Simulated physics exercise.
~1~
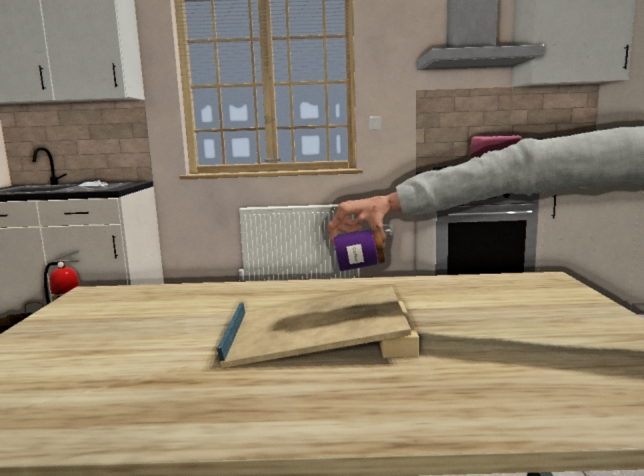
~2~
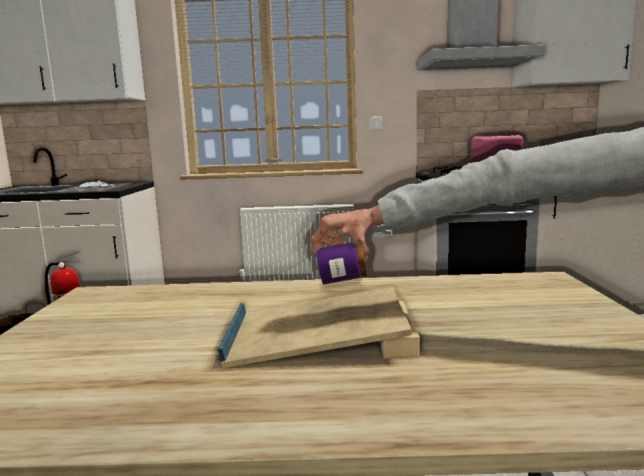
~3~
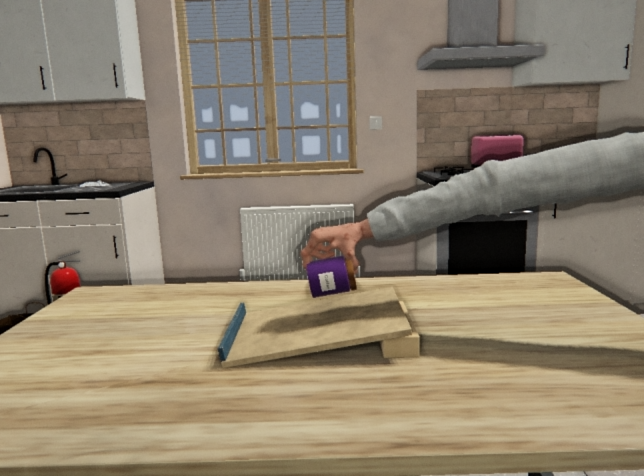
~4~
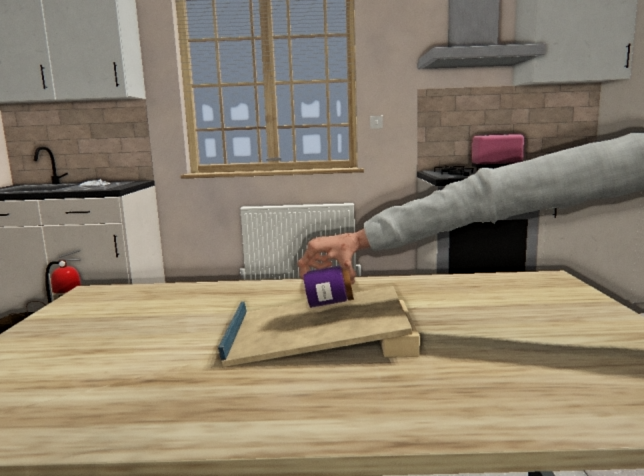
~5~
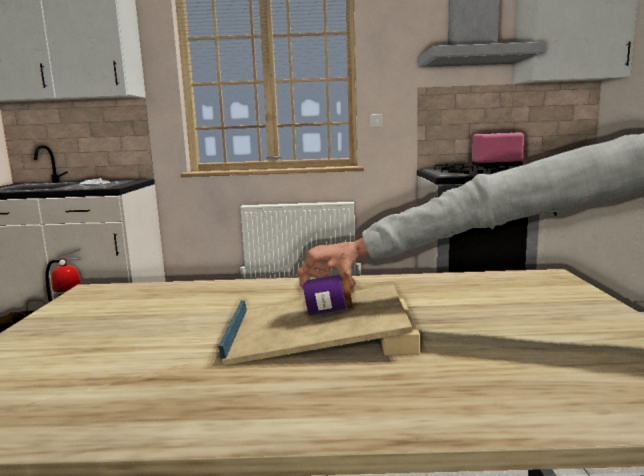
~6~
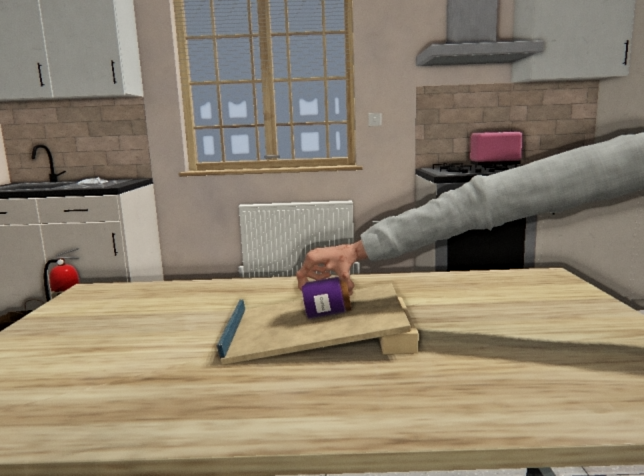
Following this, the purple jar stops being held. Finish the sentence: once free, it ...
Once free, it stays in place.
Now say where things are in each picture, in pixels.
Still above its spot; purple jar (359, 249), in the first frame.
Still above its spot; purple jar (342, 263), in the second frame.
Still above its spot; purple jar (332, 276), in the third frame.
Still above its spot; purple jar (329, 286), in the fourth frame.
Still above its spot; purple jar (329, 294), in the fifth frame.
In place under the hand; purple jar (327, 297), in the sixth frame.
Then, 0.30 s on from there, no change.
Then, 0.70 s on from there, purple jar resting near (327, 297).
In the end, it is unmoved. At the end, from the last picture's camera, purple jar near (327, 297). The purple jar remains at rest.
